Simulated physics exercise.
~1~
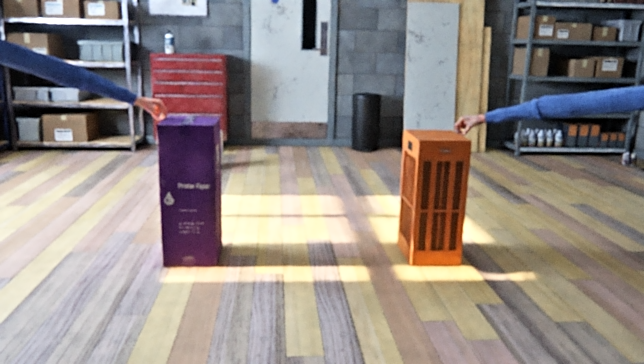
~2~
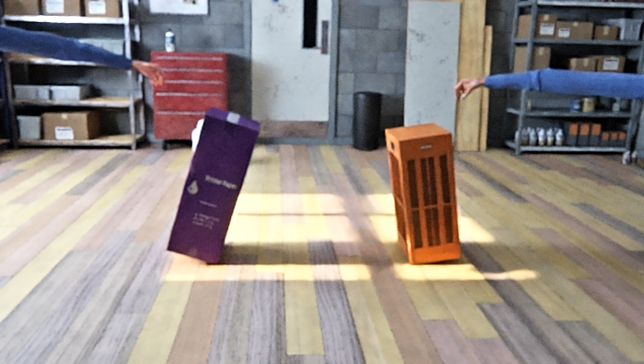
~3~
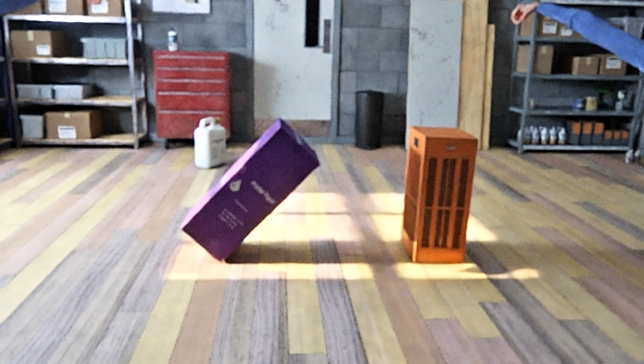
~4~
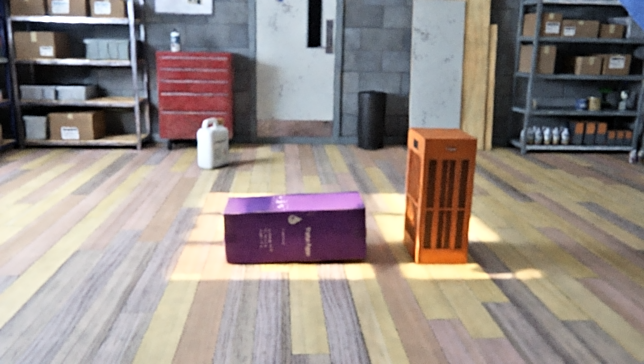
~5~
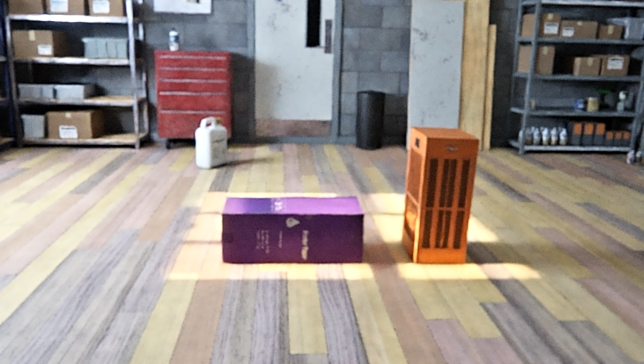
A tall purple parcel and a tall orange crate with slatted sides stand upright on a striped plank floor, the parcel at left and the crate at right, seen from the front by a slightly swaying camera in a storeroom with shelves and a red tool chest. A blue-sleeved arm reaches to the top of each from either side. Both objects tilt, the parcel to the right and the crate slightly to the left, as the hands draw back. The parcel keeps tipping while the crate rocks back onto its base. The parcel ends on its side, beside the upright crate.
